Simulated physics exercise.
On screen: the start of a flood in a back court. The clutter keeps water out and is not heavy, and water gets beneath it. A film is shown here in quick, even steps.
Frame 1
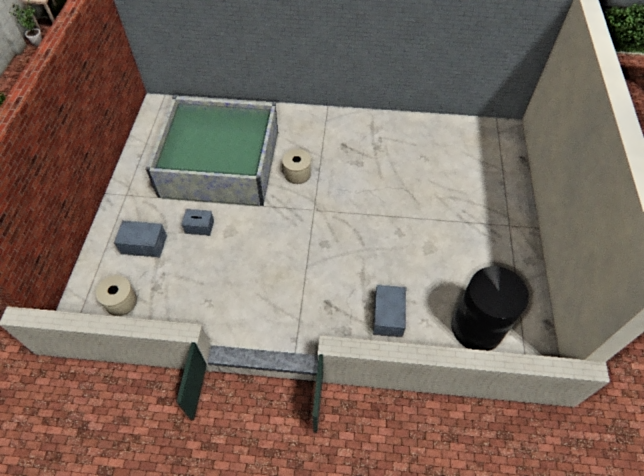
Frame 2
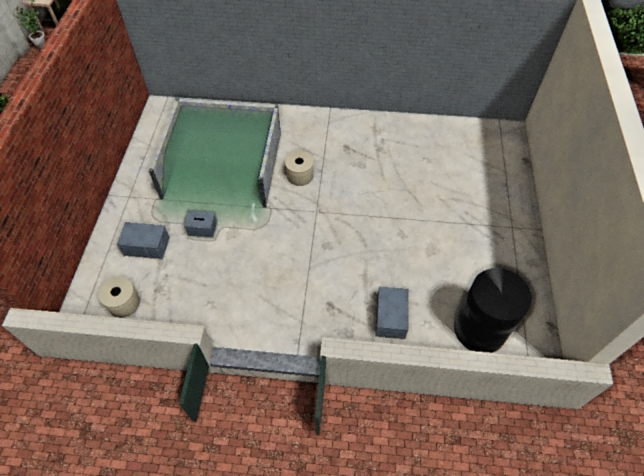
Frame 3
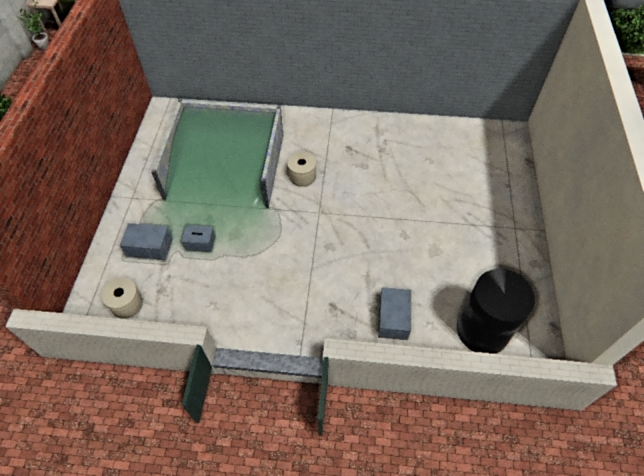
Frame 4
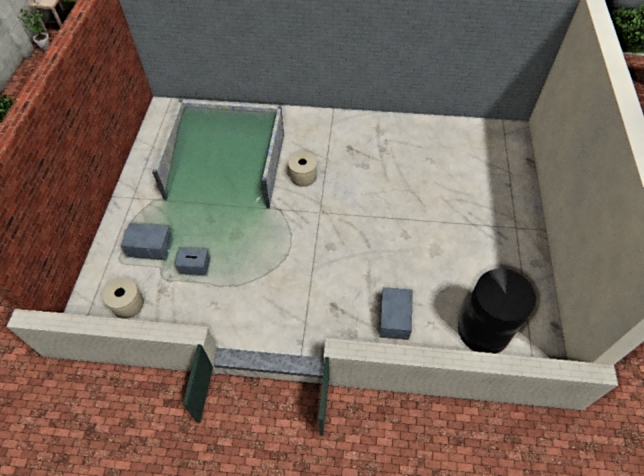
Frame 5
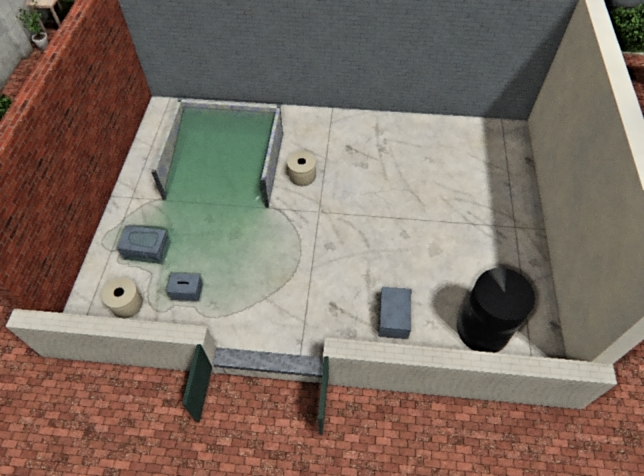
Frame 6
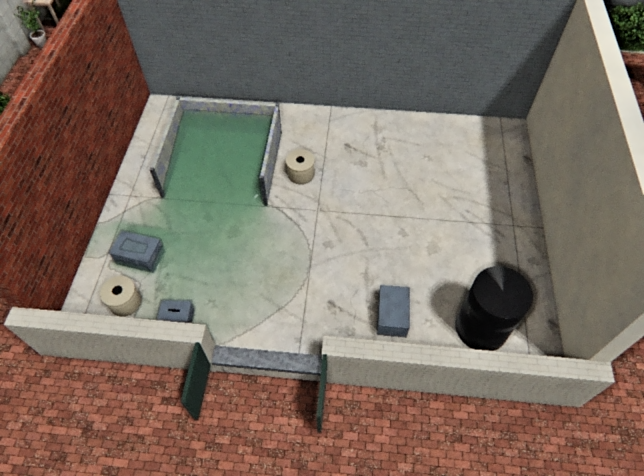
Green water spreads from an open-fronted tank across a pale walled court, seen from high above its open front gate. Two blue-grey boxes sit before the tank at left, with two beige drums nearby and another box and a black barrel at right. The smaller left box slides toward the front wall, drifting slightly left, then the larger one shifts a little the same way, while the view barely moves.
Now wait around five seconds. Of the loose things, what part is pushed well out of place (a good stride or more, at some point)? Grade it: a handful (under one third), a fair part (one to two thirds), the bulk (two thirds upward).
A fair part.
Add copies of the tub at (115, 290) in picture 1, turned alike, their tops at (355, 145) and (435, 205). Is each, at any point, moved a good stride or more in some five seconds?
Copy 1: Stayed below the mark. Copy 2: Stayed below the mark.
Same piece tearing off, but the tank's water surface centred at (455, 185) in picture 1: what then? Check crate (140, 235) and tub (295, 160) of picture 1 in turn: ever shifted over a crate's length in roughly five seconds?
Respectively: Lacked the distance and lacked the distance.
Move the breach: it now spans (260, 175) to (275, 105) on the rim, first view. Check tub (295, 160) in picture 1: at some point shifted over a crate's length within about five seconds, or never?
As I see it, the answer is covers that distance.
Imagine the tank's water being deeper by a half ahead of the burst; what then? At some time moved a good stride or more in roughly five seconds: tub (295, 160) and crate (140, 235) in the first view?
Each in sequence - never got there, carried at least that far.
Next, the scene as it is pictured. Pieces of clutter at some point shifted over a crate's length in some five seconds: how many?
It comes to 3.
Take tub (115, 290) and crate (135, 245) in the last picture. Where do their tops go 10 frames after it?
Estimate: First at (88, 297), second at (82, 278), approximately.
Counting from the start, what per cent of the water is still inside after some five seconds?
Estimate: About 74 %.
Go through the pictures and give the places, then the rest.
The first picture shows a tote at (197, 218), on the bottom; a crate at (138, 233), on the bottom; 0 of 5 have shifted.
The second picture shows a tote at (199, 219) rests on the ground; a crate at (141, 235), on the bottom; 0 of 5 have shifted.
The third picture shows a tote at (197, 234), on the bottom, close to its start; a crate at (144, 236), on the bottom; 1 of 5 have shifted.
The fourth picture shows a tote at (191, 257) rests on the ground, a stride from its start; a crate at (145, 236) rests on the ground; 1 of 5 have shifted.
The fifth picture shows a tote at (183, 283), on the bottom, a stride from its start; a crate at (142, 239) rests on the ground, close to its start; 2 of 5 have shifted.
The sixth picture shows a tote at (174, 311) rests on the ground, far from its start; a crate at (134, 246) rests on the ground, close to its start; 2 of 5 have shifted.
A moment on, 2 of 5 are well off their spots; 1 afloat.
Next, 2 of 5 are well off their spots; 3 afloat.
Later, 1 of 5 are well off their spots; 3 afloat.
In the end, 2 of 5 are well off their spots, and 3 have been at some point; 1 afloat.
